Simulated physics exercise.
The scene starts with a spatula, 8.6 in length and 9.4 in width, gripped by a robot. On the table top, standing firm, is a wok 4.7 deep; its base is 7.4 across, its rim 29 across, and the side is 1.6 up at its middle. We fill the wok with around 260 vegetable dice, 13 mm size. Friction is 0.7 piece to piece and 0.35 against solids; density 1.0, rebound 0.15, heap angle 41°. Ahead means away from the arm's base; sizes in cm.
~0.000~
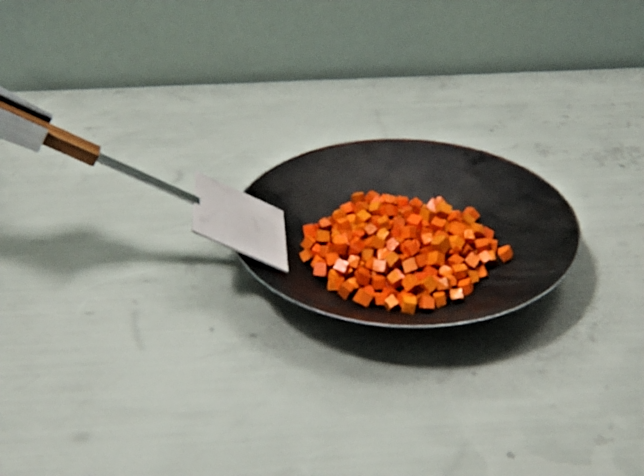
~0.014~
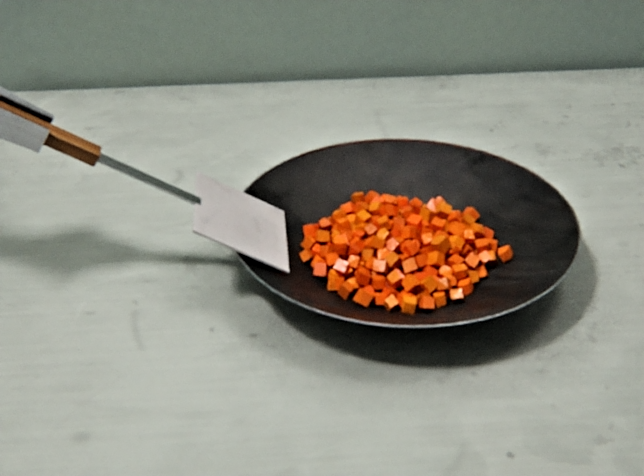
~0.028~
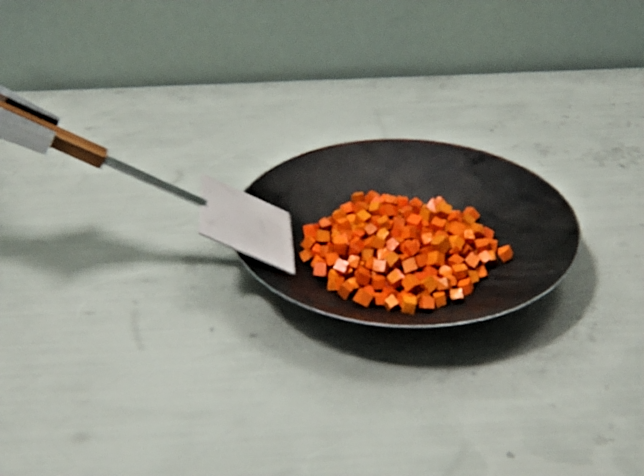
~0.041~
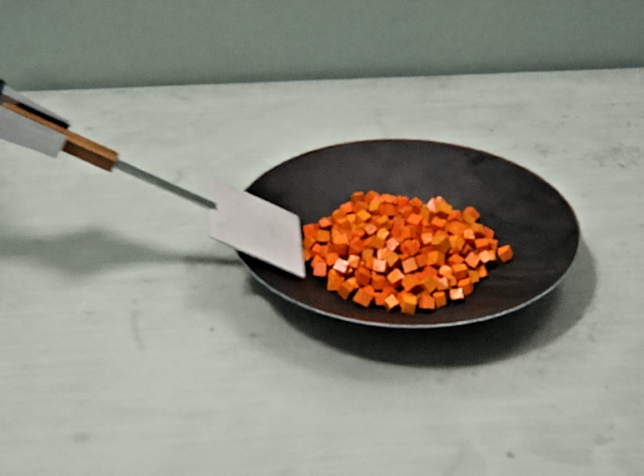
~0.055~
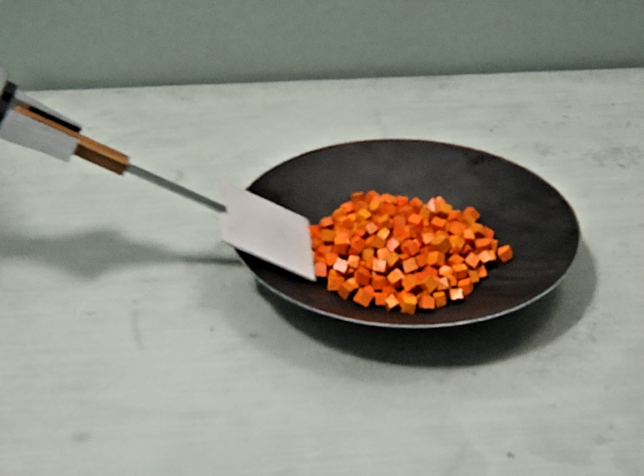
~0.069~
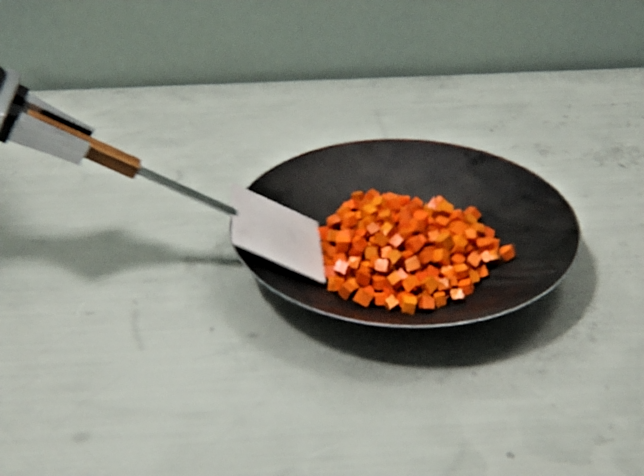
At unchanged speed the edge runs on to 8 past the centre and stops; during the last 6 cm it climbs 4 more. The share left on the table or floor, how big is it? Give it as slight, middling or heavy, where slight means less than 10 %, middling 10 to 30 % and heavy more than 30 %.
Middling.
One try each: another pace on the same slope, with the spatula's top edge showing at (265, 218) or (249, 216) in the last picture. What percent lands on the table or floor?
First try around 50 %, second try around 35 %.
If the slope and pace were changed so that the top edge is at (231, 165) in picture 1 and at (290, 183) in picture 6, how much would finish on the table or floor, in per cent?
About 45 per cent.
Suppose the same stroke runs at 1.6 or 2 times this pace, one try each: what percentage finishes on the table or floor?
Around 35 per cent, then around 45 per cent, would end on the table or floor.
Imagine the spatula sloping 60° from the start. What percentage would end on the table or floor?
Estimate for that slope: Some 30 per cent.
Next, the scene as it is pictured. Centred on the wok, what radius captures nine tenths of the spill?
Roughly 25 cm.
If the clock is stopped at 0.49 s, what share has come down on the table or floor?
Some 15 per cent.
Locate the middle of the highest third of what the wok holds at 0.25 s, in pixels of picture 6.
Centre: Approx. (526, 211) in the last view.
After 0.16 s, sloping 31°, highest piece 5 above the table; 262 in the wok.
After 0.25 s, sloping 31°, highest piece 7 above the table; 254 in the wok, 8 on the blade or in flight.
After 0.49 s, sloping 31°, highest piece 7 above the table; 216 in the wok, 42 on the table or floor, 4 on the blade or in flight.
After 1.54 s, sloping 31°, highest piece 6 above the table; 214 in the wok, 48 on the table or floor.
In the end, 214 in the wok, 48 on the table or floor. That is 18 % on the table or floor.
